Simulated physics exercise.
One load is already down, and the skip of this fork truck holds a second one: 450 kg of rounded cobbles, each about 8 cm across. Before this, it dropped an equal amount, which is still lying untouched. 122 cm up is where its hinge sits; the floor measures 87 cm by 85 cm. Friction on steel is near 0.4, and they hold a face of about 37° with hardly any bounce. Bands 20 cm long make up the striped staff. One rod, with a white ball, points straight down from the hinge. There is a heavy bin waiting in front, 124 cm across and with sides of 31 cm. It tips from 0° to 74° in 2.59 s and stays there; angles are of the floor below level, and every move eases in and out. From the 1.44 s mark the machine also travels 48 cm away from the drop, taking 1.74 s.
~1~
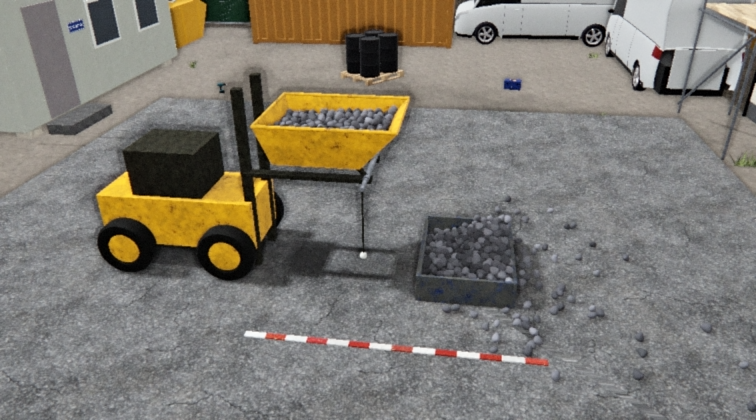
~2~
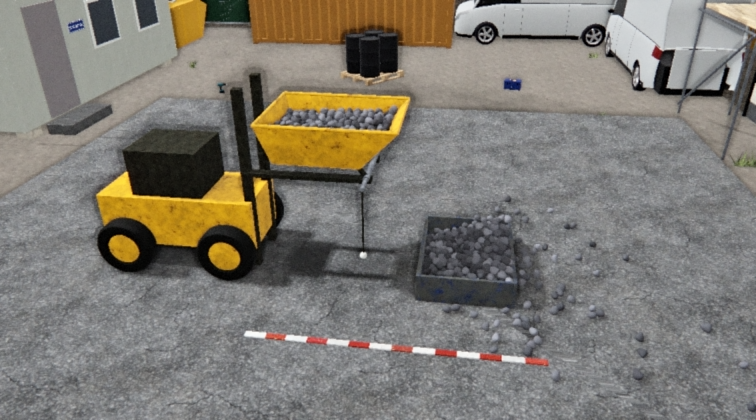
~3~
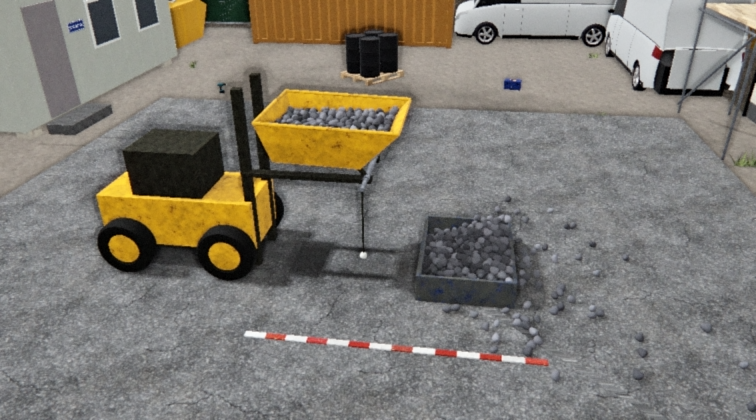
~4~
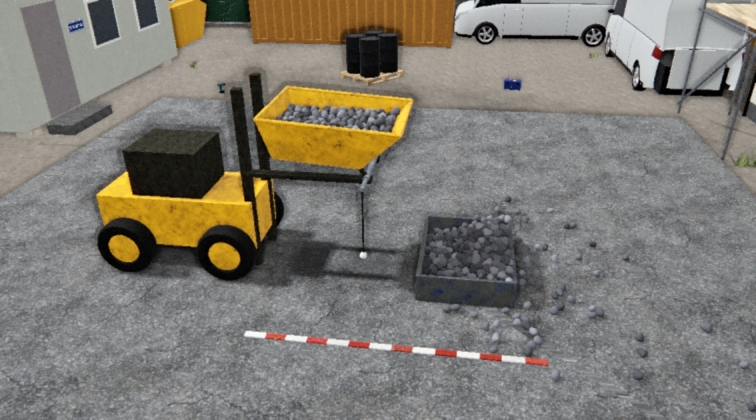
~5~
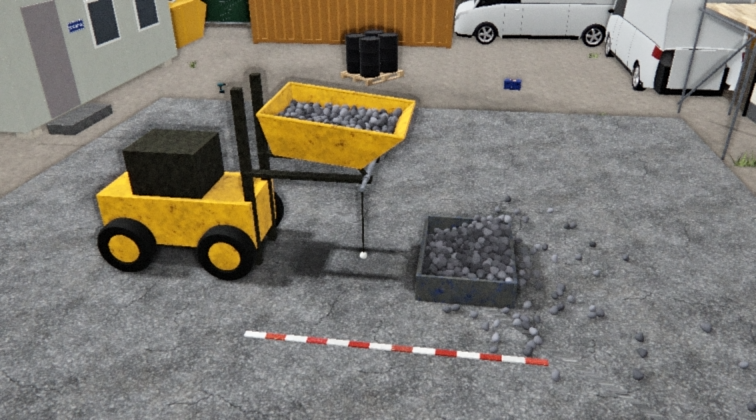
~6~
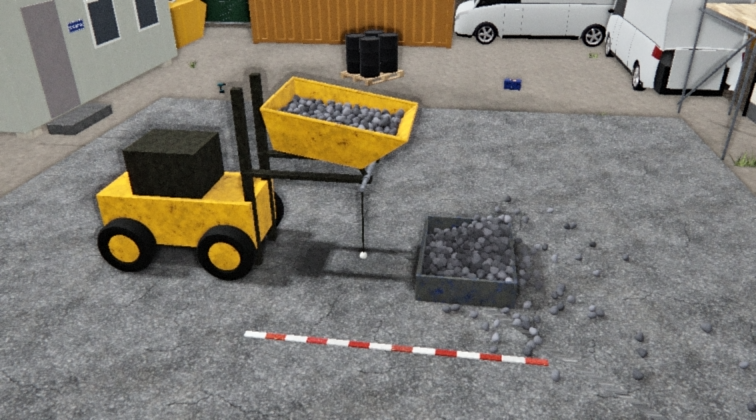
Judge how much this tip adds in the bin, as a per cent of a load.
Close to 57 parts in a hundred of a load.
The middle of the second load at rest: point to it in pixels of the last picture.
Around (439, 250) in the last picture.
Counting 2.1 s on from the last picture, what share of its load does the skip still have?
Some 20 percent, roughly.
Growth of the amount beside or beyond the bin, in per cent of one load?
My estimate is about 10 per cent of a load.
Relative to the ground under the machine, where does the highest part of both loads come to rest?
Height above ground: About 54 cm.
Then, 1.3 s after the last picture the floor is at 62°; in per cent of one load, 96 in the skip, 92 in the bin, 11 beside or beyond the bin; the foremost stones are at (663, 326).
Then, 2.1 s after the last picture the floor is at 74°; in per cent of one load, 20 in the skip, 14 short of the bin, 147 in the bin, 18 beside or beyond the bin; the foremost stones are at (663, 326).
Then, 3.0 s after the last picture the floor is at 74°; in per cent of one load, 0 in the skip, 30 short of the bin, 147 in the bin, 22 beside or beyond the bin; the foremost stones are at (681, 364).
Then, 5.6 s after the last picture the floor is at 74°; in per cent of one load, 0 in the skip, 32 short of the bin, 146 in the bin, 22 beside or beyond the bin; the foremost stones are at (687, 368). Net gain in the bin, 57.
